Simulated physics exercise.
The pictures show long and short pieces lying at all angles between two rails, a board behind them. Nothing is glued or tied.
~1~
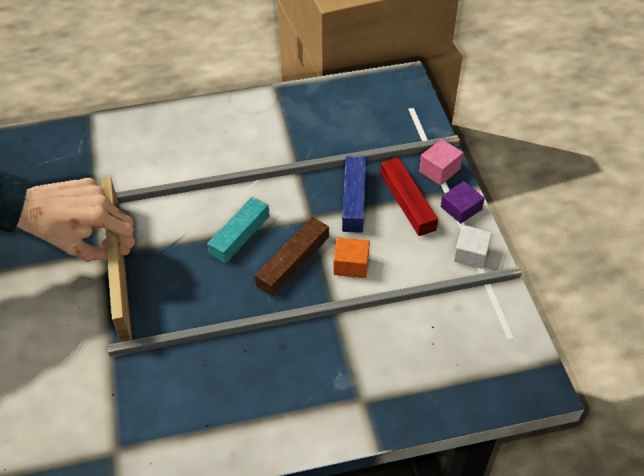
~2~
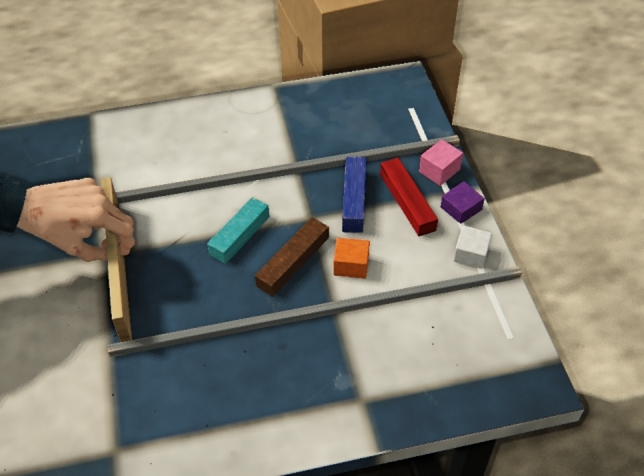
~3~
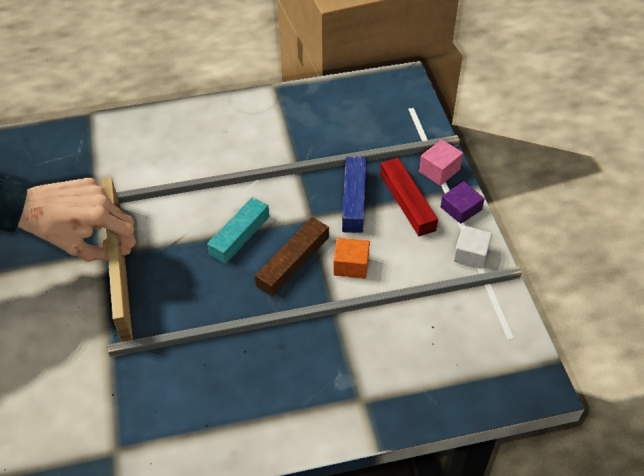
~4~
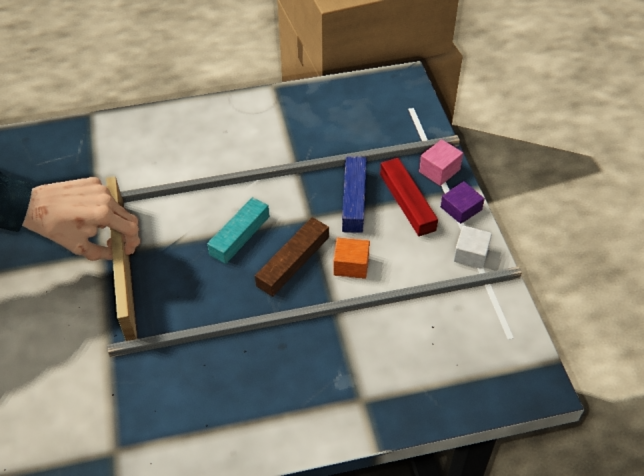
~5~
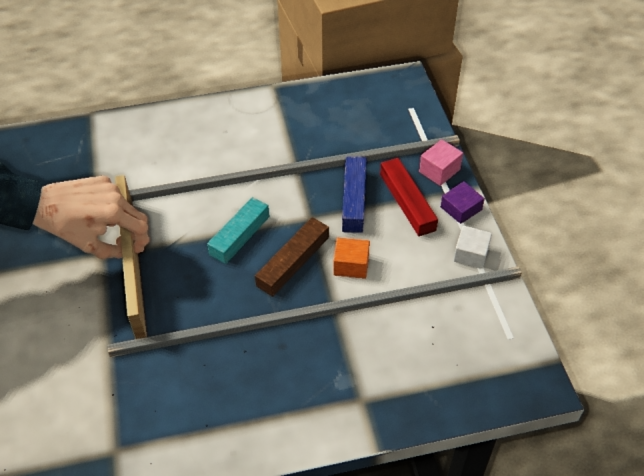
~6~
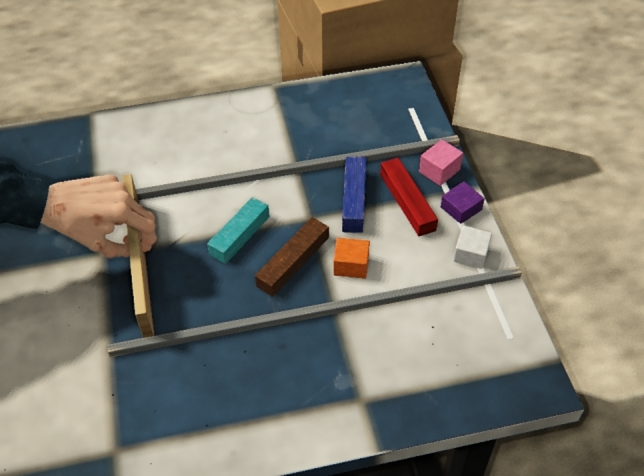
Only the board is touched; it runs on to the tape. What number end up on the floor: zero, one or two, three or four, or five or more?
In the end the number that fall off is five or more.
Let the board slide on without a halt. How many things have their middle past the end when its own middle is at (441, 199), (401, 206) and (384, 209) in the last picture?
Place by place, 4, 1 and 0.
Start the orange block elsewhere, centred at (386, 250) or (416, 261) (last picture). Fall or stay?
In that order, it is lost; falls.
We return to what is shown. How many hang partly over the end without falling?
Overhanging: 1.
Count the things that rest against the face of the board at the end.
That makes 2.
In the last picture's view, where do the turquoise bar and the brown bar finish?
First (458, 186), then (493, 232).
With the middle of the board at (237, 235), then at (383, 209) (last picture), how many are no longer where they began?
The counts are 1 and 8.
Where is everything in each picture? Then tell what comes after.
In the first frame, purple block (462, 202); pink block (441, 162); white block (473, 247); board (116, 257); tape (455, 210).
In the second frame, pink block (441, 163); red stick (408, 196).
In the third frame, white block (473, 247); blue bar (354, 194).
In the fourth frame, purple block (462, 203); turquoise bar (239, 230).
In the fifth frame, pink block (441, 163); brown bar (293, 256).
In the sixth frame, purple block (462, 203); pink block (441, 163); white block (473, 247); board (138, 253); tape (455, 210).
A little later, none off yet; purple block at rest near (462, 203); pink block at rest near (441, 163); white block at rest near (473, 247).
When it is over, the number that fall off is five or more; down, orange block, blue bar, red stick, white block, pink block and purple block.
